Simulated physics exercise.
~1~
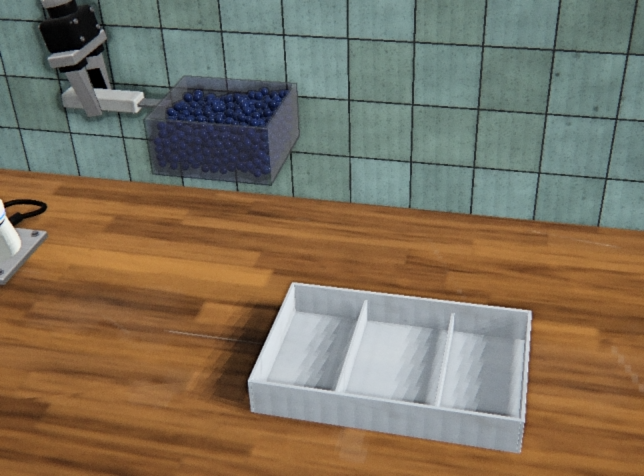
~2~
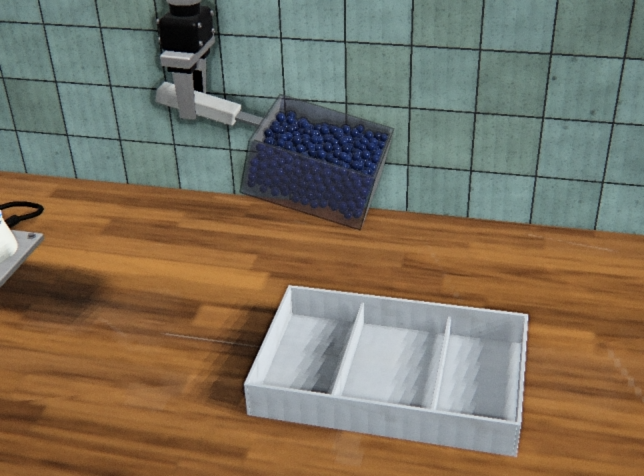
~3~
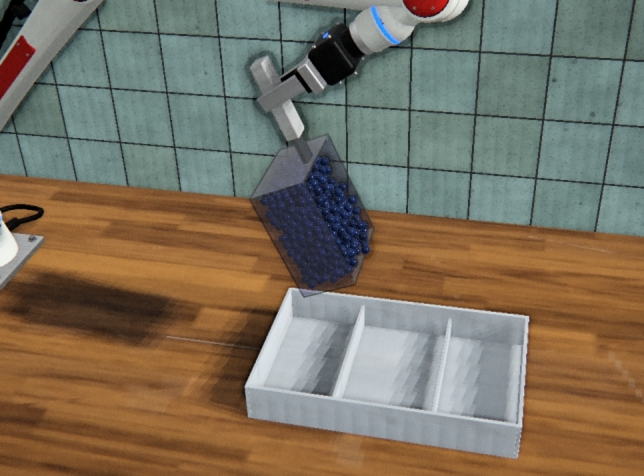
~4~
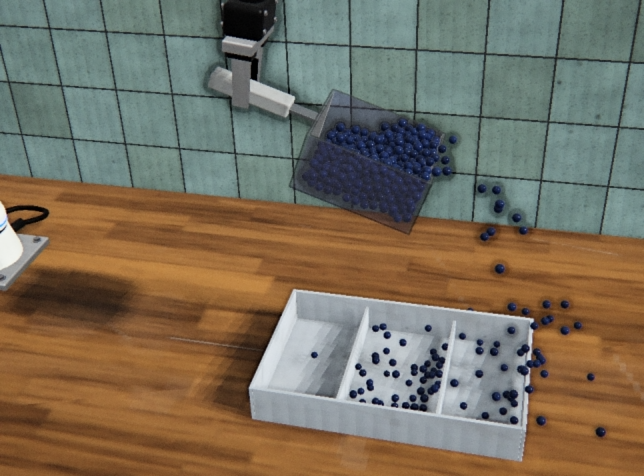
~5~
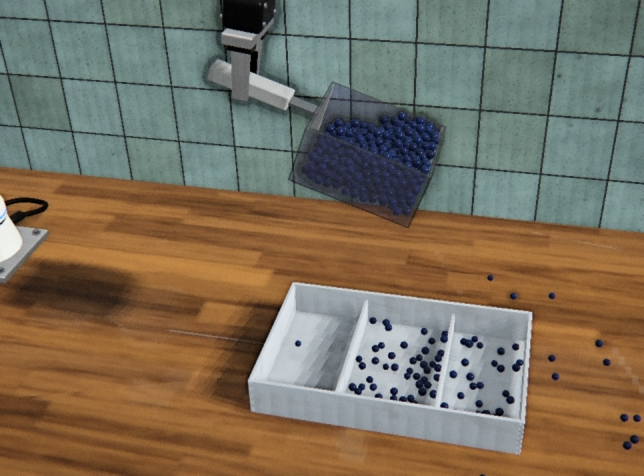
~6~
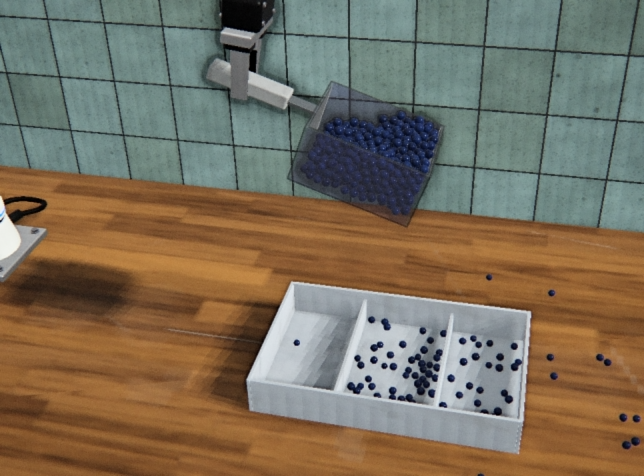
A clear box of blue beads, tipped by a robot arm, spills some around a divided tray.
